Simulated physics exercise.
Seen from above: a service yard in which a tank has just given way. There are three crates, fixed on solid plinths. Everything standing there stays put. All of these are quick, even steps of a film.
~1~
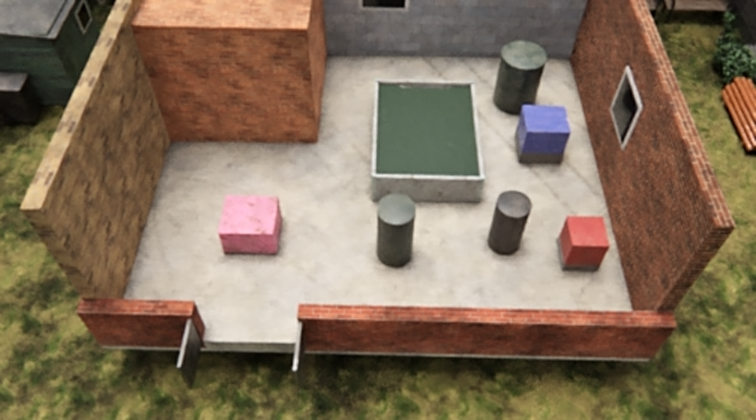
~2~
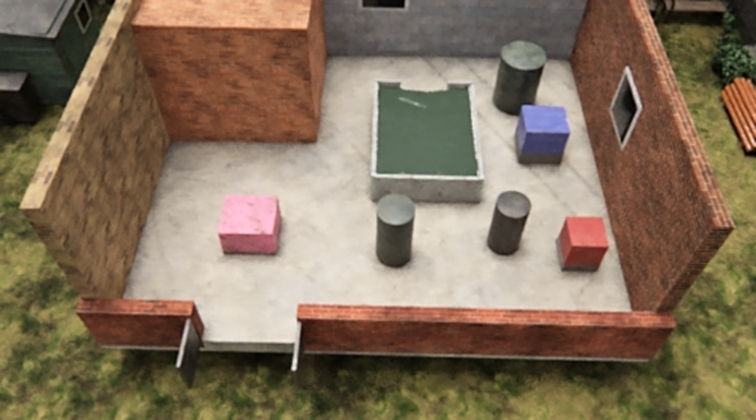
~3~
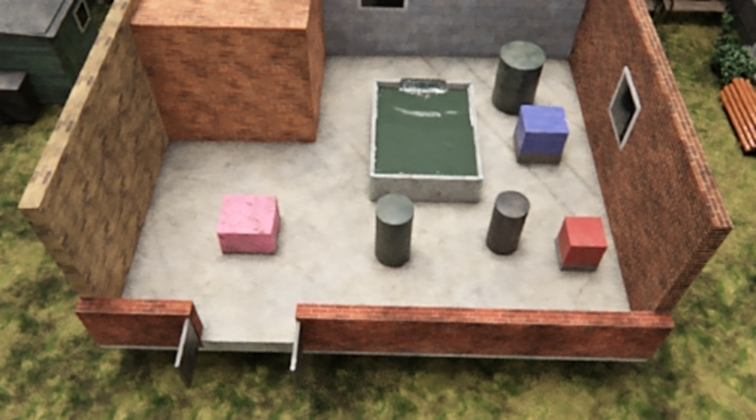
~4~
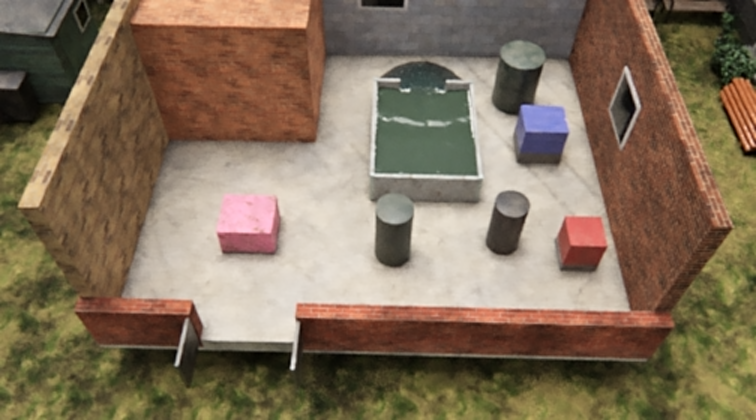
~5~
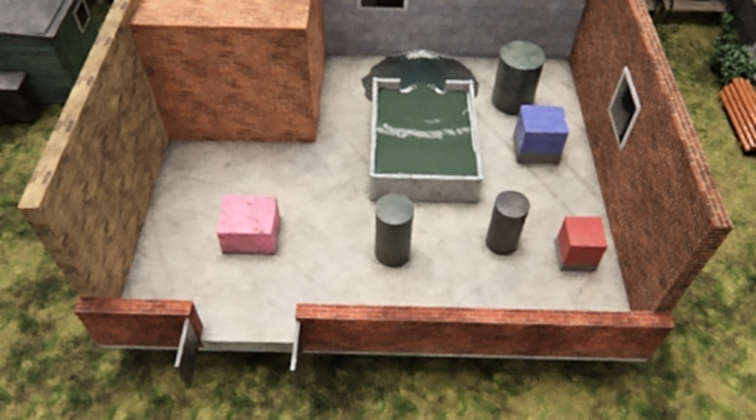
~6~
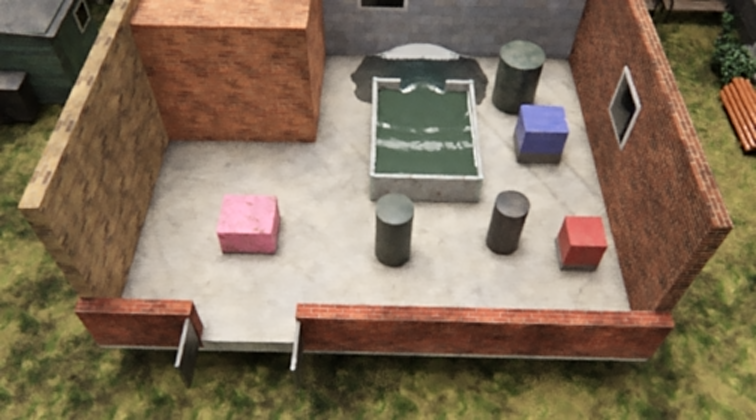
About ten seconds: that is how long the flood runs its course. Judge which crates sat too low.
The blue crate was not too low. The pink crate was too low. The red crate was not too low.
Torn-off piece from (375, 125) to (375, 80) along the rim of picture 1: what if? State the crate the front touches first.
The pink one.
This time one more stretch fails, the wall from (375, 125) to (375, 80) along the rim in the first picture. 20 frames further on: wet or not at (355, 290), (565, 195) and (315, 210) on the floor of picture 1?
Soaked / unwetted / soaked.
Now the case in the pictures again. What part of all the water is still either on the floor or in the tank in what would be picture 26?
Roughly 100 %.
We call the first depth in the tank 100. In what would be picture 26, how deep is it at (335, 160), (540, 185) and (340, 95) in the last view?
Roughly 6 per cent, 0 per cent and 18 per cent.
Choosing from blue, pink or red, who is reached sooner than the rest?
My answer: The crate marked blue.
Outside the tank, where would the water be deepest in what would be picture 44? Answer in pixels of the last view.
Somewhere around pixel (329, 56).
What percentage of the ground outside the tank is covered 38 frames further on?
That works out at 60 %.
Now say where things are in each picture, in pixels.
In the first picture, the water tank at (426, 129) is whole and still.
In the second picture, the front is at a hidden place, out from the gap on the water tank's far side.
In the third picture, the front is at a hidden place, out from the gap on the water tank's far side.
In the fourth picture, water pours out on the water tank's far side and has run to (430, 65).
In the fifth picture, water pours out on the water tank's far side and has run to (446, 58).
In the sixth picture, the front is at (468, 58), out from the gap on the water tank's far side.
A moment on, water covers 10 % of the floor; the blue crate not reached, the pink crate not reached, the red crate not reached.
Next, water covers 20 % of the floor; the blue crate not reached, the pink crate not reached, the red crate not reached.
Then, water covers 35 % of the floor; the blue crate water round its plinth, the pink crate not reached, the red crate not reached.
Later, water covers 60 % of the floor; the blue crate water round its plinth, the pink crate water round its plinth, the red crate water round its plinth.
In the end, water covers 80 % of the floor; the blue crate stayed above the water, the pink crate was topped, the red crate stayed above the water.
